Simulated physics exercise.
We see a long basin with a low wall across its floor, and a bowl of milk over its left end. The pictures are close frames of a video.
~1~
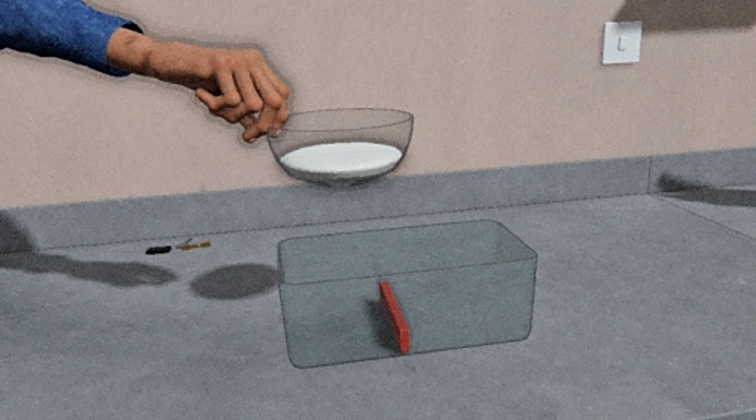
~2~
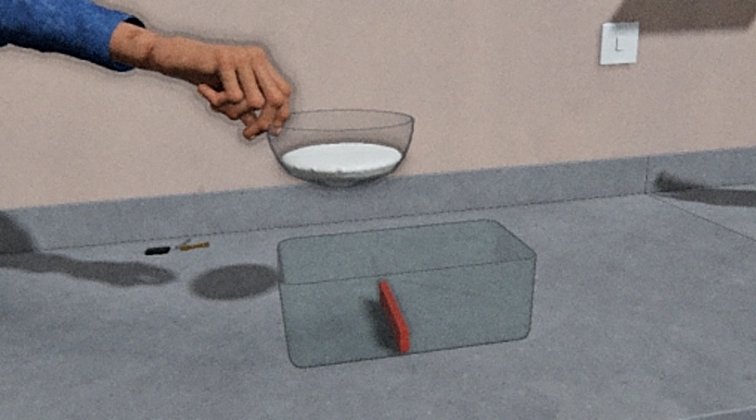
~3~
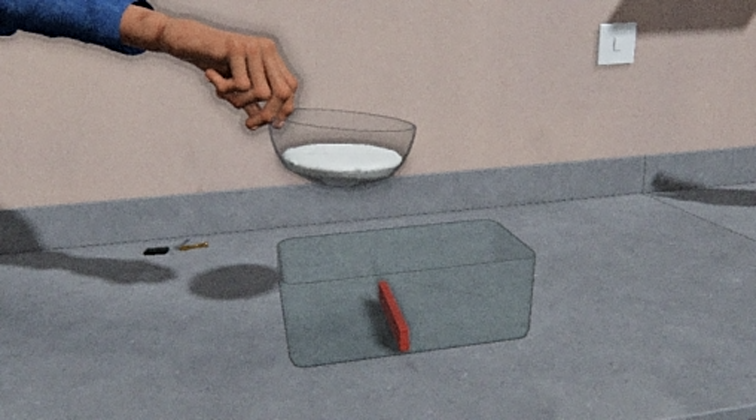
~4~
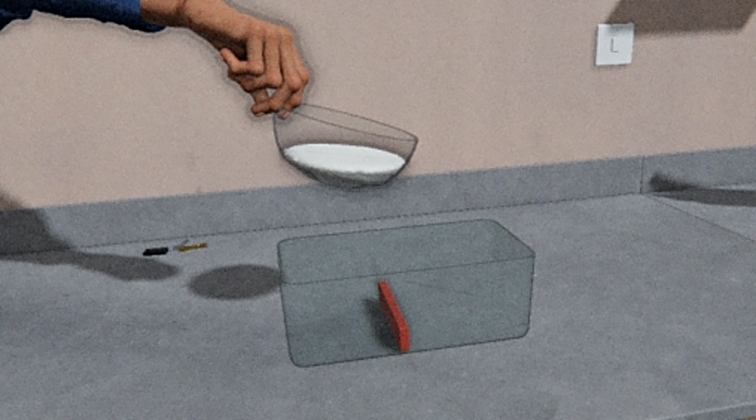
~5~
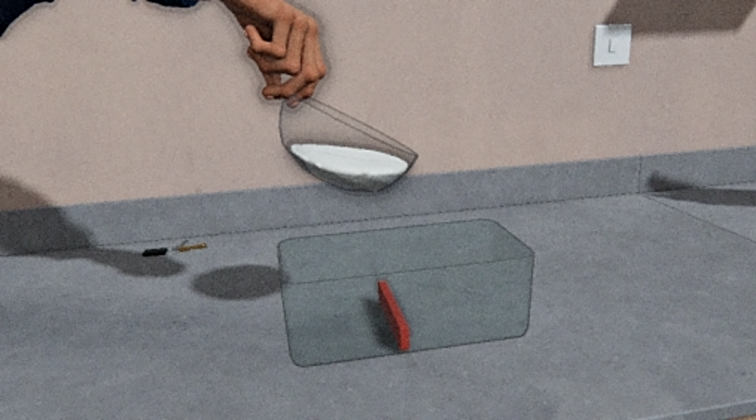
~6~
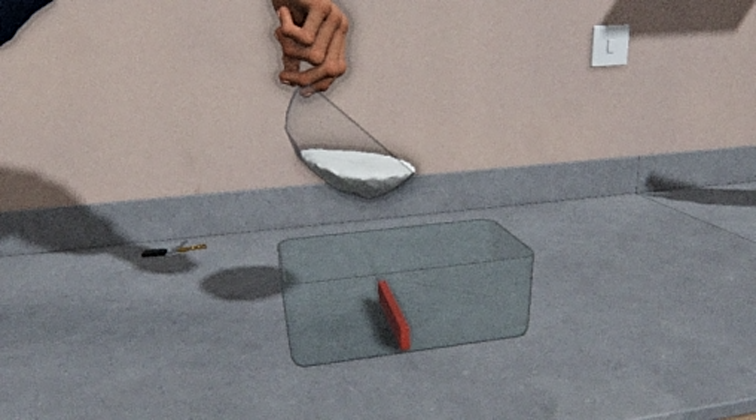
At the start, a hand at the upper left holds a clear bowl of white liquid level above a clear rectangular basin with a low red wall inside. The hand then rises and moves right, tilting the bowl steeply to the right, and the liquid shifts up to its lowered right rim.
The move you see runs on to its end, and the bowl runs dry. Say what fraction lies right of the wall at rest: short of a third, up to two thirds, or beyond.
In the end more than two thirds is right of the wall.
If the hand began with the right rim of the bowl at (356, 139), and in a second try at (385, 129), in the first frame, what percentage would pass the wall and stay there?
Roughly 30 per cent, and 65 per cent.
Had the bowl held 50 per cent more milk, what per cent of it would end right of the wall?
Some 75 per cent.
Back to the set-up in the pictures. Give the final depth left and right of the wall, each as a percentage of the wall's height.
Left about 10, right about 40.
A moment on, the bowl is tipped right over and 4 per cent is still to pour, 0 is left of the wall and 75 right of it.
Next, the bowl is tipped right over and 0 per cent is still to pour, 16 is left of the wall and 77 right of it.
Then the bowl is tipped right over and 0 per cent is still to pour, 18 is left of the wall and 77 right of it.
Later the bowl is tipped right over and 0 per cent is still to pour, 19 is left of the wall and 77 right of it.
In the end 19 per cent lies left of the wall, 77 right of it and 5 outside.
